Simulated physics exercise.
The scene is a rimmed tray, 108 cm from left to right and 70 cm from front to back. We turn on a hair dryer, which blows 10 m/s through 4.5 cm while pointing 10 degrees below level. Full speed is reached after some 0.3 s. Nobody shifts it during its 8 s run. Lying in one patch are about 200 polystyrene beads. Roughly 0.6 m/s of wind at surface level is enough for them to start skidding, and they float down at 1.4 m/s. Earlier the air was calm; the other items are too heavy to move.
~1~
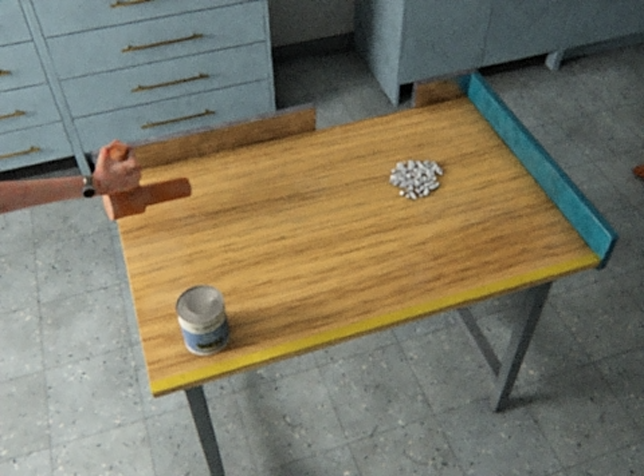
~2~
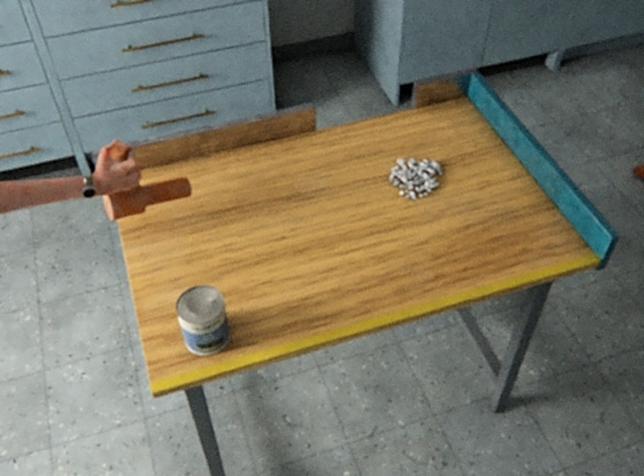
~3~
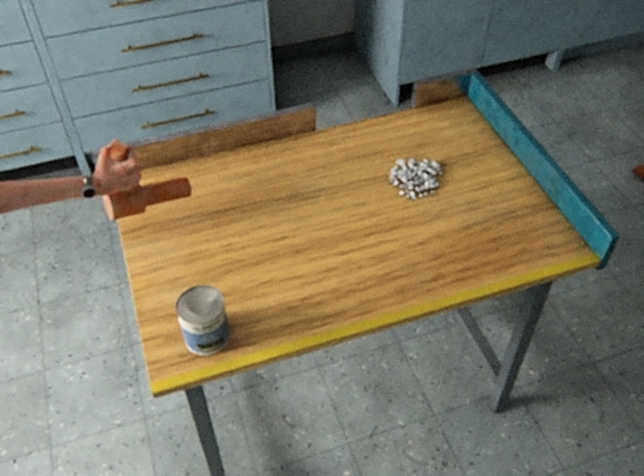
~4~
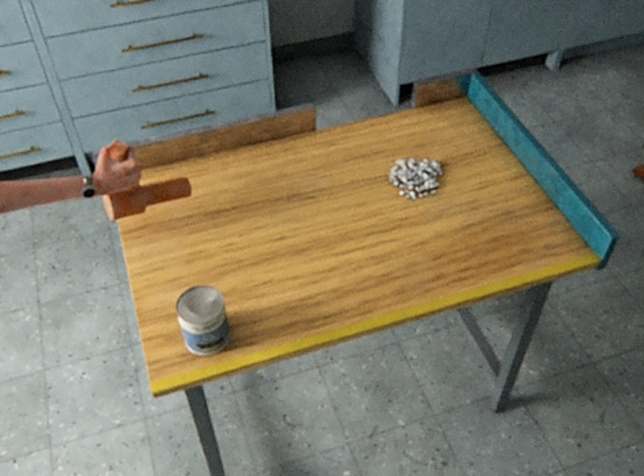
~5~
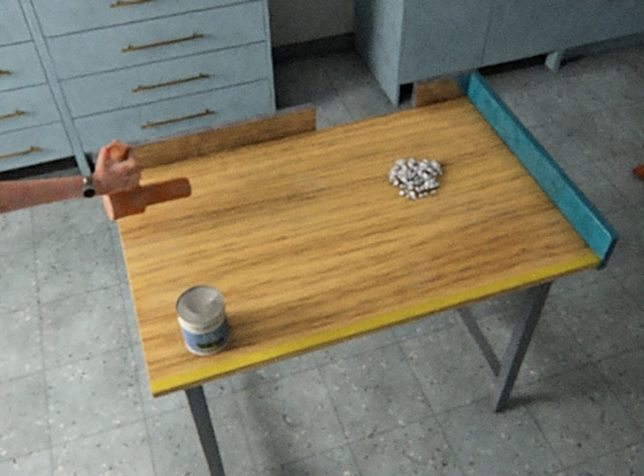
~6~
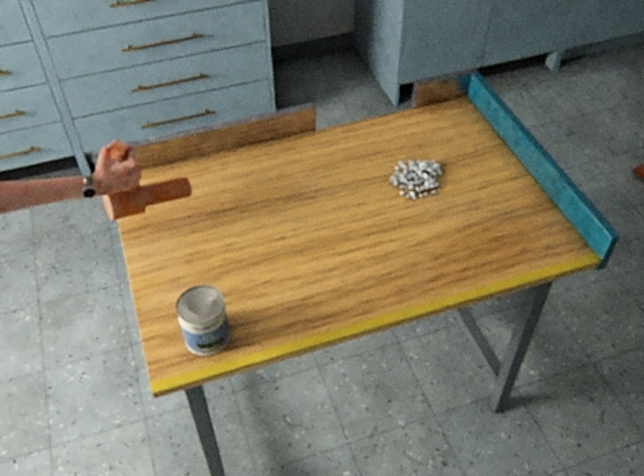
A hand holding an orange-brown blower steady at a wooden table's left side, while a tin and pale beads stay still.
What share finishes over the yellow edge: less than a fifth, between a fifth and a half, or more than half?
Polystyrene beads, yellow edge: Most of them.
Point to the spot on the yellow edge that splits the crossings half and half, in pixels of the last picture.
Somewhere about (577, 268).
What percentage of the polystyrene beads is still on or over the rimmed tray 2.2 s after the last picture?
Estimated share: Some 5 %.
Then, 1.2 s after the last picture the count stands so, 76 % are over the yellow edge; the middle of those still in play is near (585, 247).
Then, 2.2 s after the last picture the count stands so, 94 % are over the yellow edge.
Then, 4.1 s after the last picture the count stands so, 94 % are over the yellow edge.
Then, 7.7 s after the last picture, at the end, 94 % are over the yellow edge.
